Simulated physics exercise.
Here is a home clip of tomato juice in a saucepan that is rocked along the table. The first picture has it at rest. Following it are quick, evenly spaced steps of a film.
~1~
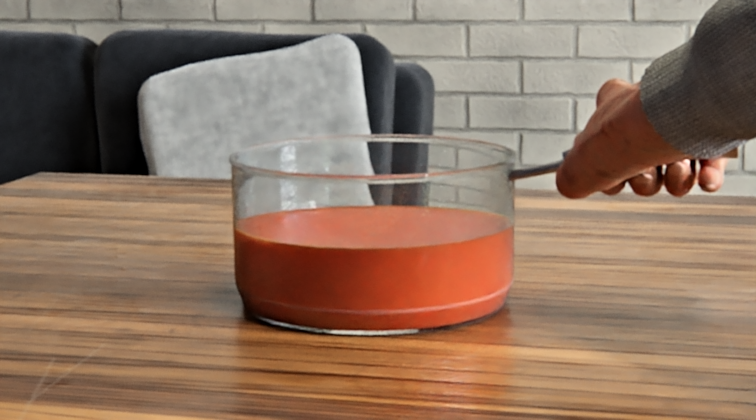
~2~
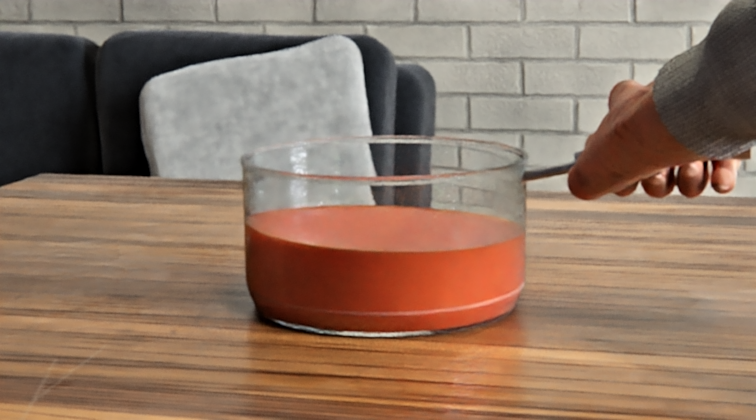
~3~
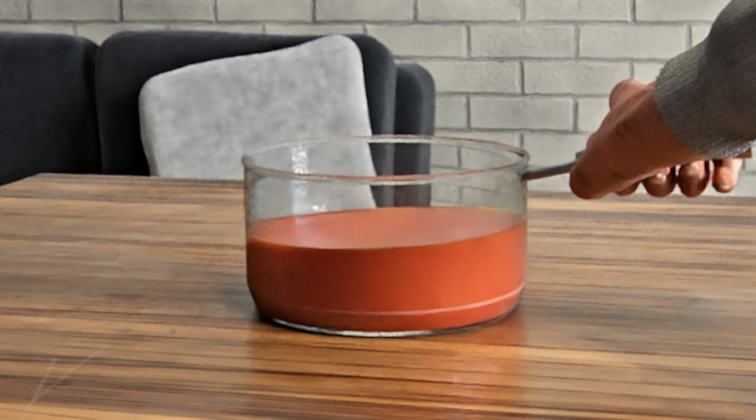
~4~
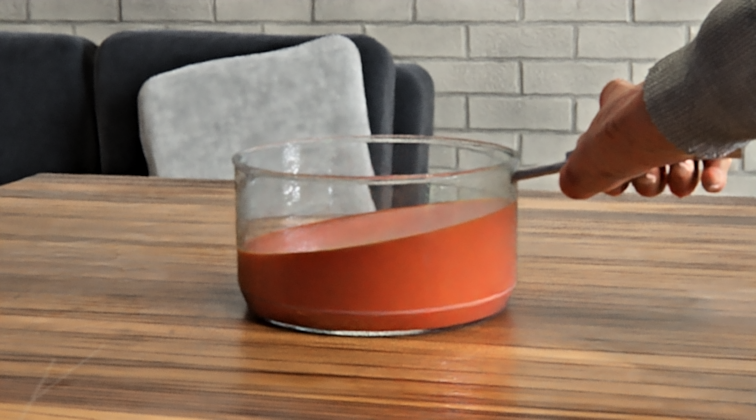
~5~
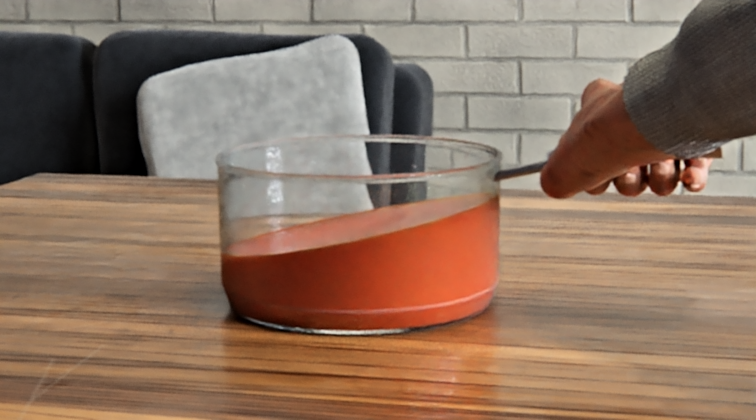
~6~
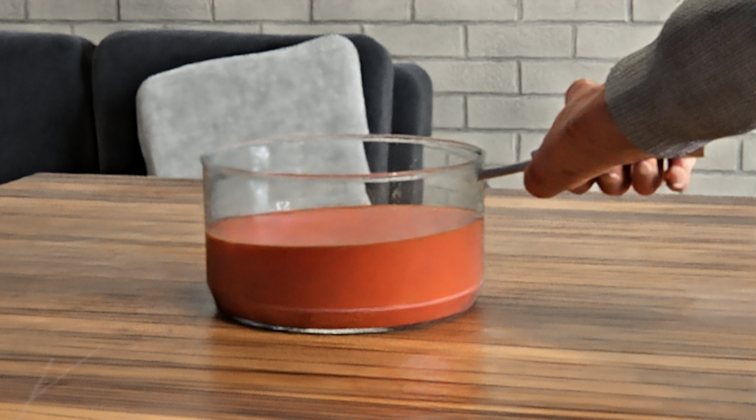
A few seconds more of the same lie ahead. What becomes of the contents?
The contents partly slosh out.
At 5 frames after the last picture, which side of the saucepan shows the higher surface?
On the right-hand edge, I'd say.
Next, the highest wave so far goes over the rim.
Finally, the highest wave so far goes over the rim; some is on the top.
